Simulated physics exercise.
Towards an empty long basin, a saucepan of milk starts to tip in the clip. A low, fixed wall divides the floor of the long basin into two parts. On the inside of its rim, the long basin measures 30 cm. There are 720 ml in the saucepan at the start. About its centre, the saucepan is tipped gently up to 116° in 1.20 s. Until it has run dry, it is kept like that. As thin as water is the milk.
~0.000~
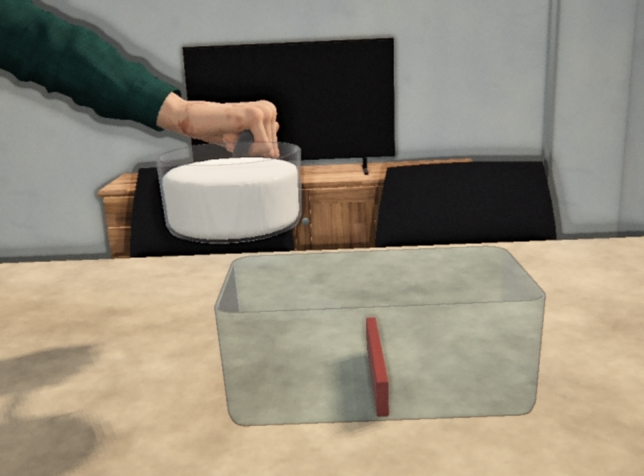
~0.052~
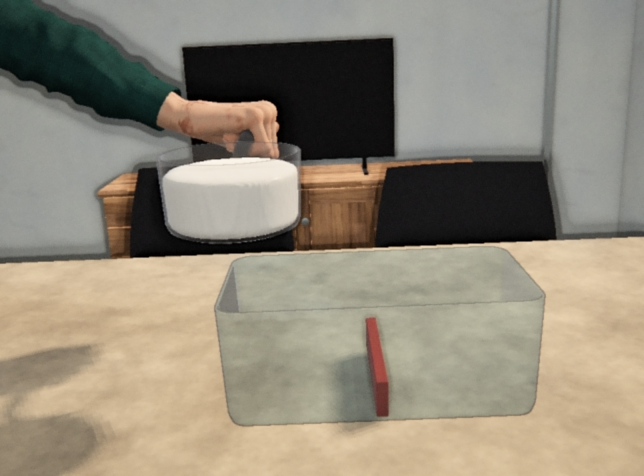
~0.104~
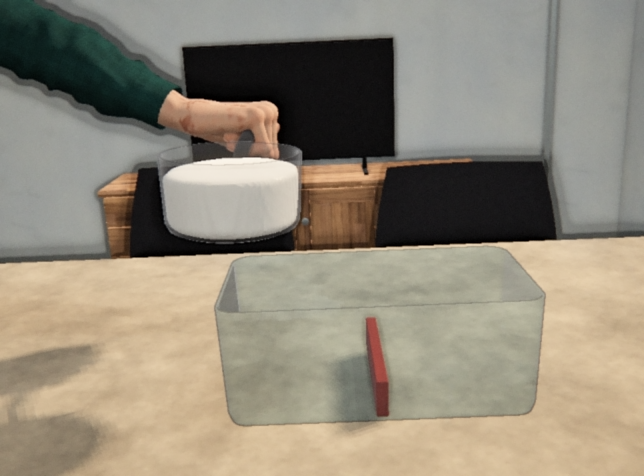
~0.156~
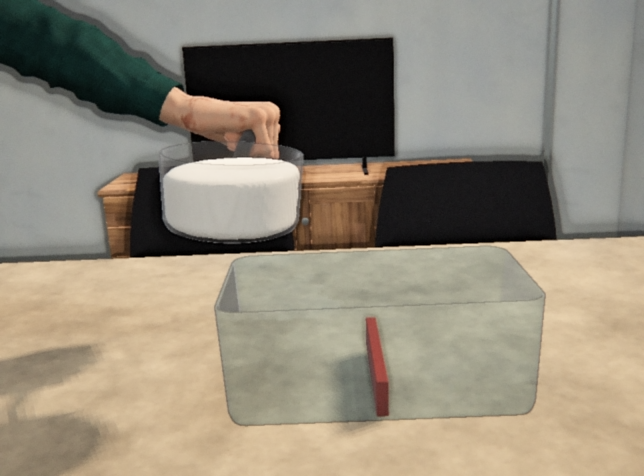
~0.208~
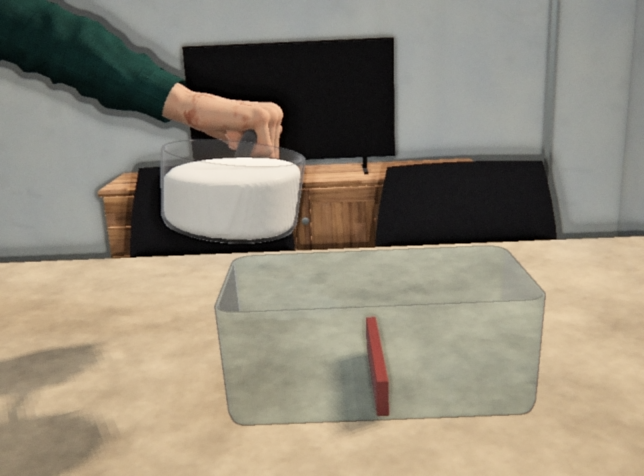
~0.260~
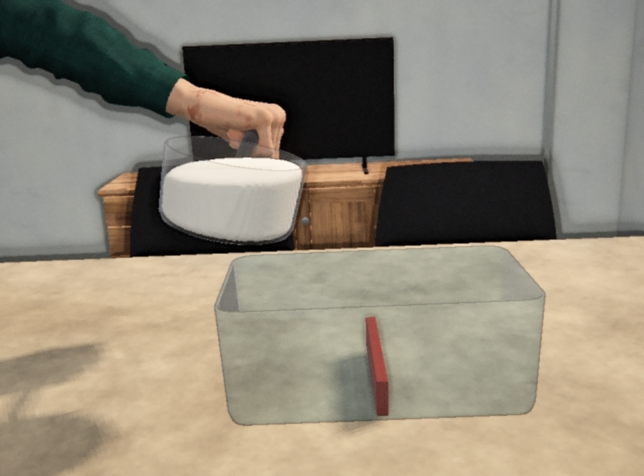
In a room with a TV behind a table, a hand in a green sleeve held a clear round pan of milk above and behind an empty long basin, then slowly tilted it slightly rightward.
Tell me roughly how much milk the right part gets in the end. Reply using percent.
It gets about 33 per cent.
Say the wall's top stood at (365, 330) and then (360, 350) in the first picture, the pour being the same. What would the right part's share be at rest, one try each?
One try each: Around 40 percent and then around 55 percent.
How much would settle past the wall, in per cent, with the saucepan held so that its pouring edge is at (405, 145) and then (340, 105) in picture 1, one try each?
I'd say 95 percent on the first go, 75 percent on the next.
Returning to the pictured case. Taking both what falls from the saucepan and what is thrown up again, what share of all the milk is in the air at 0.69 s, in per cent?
28 per cent.
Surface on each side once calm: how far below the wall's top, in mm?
Measured: Left around 18 mm, right around 28 mm.
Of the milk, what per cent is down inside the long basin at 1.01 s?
Value: Approx. 90 %.
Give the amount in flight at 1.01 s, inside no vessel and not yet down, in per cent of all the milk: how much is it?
4 in a hundred, give or take.
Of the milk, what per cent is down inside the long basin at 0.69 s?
About 20%.
After 0.69 s the tilt is 72° and 52 per cent is still to pour, 13 is left of the wall and 8 right of it.
After 1.01 s the tilt is 109° and 6 per cent is still to pour, 57 is left of the wall and 33 right of it.
After 1.34 s the tilt is 116° and 0 per cent is still to pour, 66 is left of the wall and 33 right of it.
After 1.70 s the tilt is 116° and 0 per cent is still to pour, 66 is left of the wall and 33 right of it.
In the end 66 per cent lies left of the wall, 33 right of it and 1 outside.
